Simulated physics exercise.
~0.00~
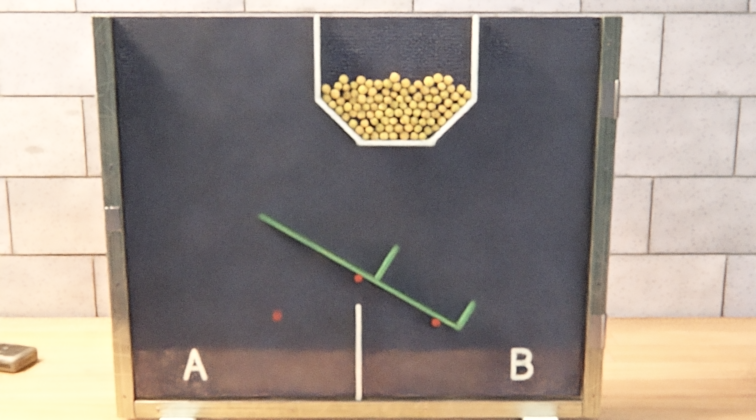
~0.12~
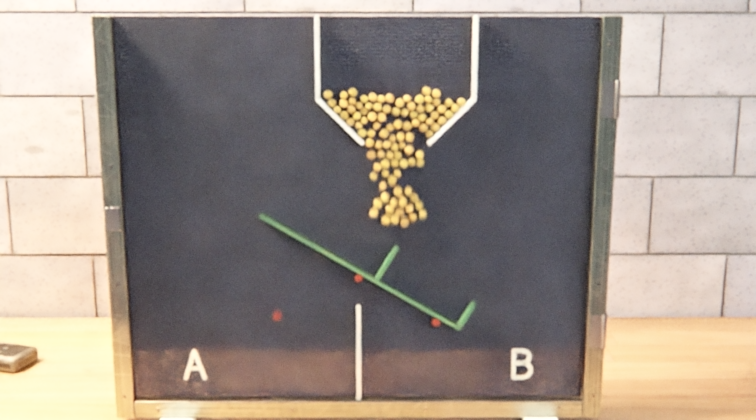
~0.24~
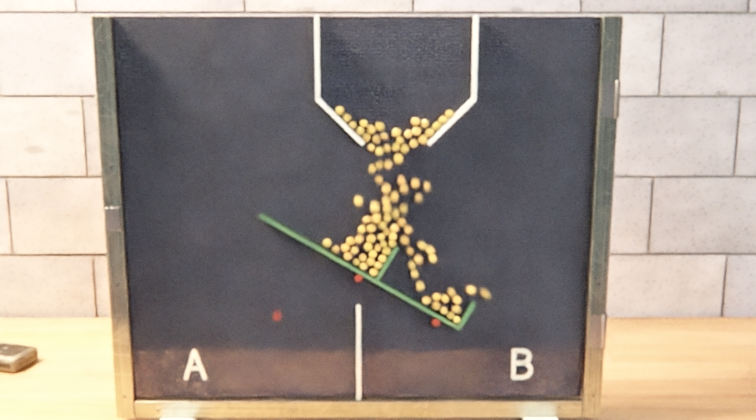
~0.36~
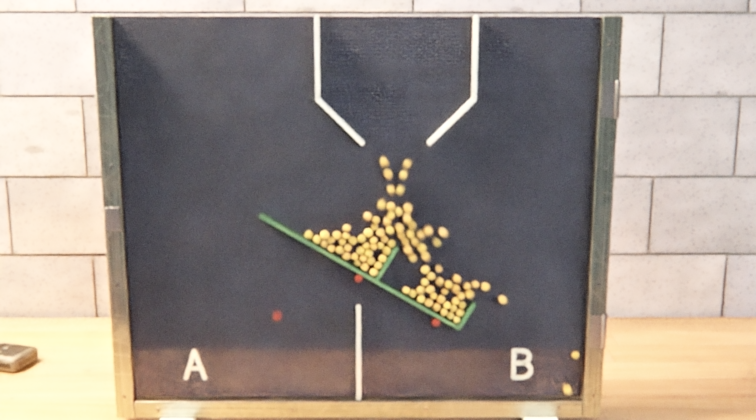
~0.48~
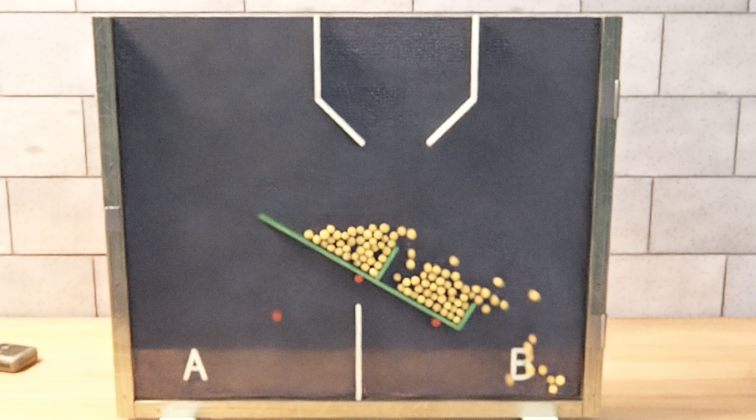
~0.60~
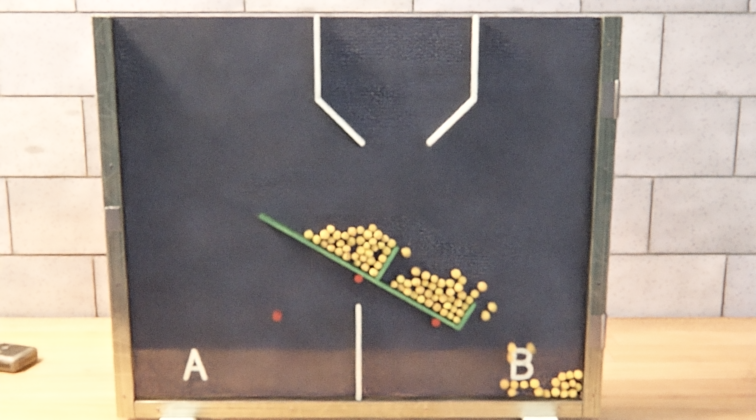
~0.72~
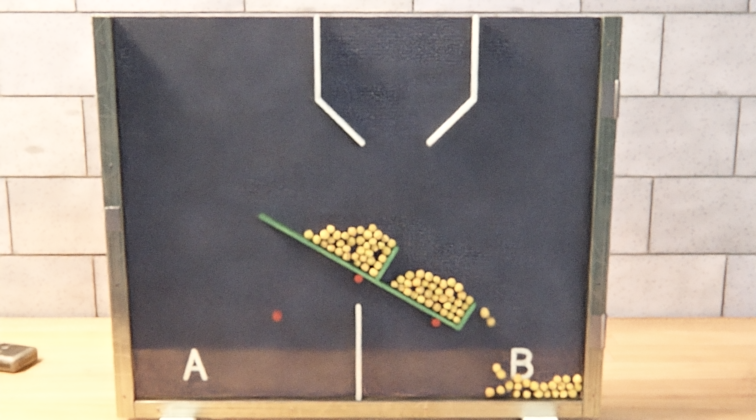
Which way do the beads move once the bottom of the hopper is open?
The beads move down, falling out of the hopper toward the green tray below.
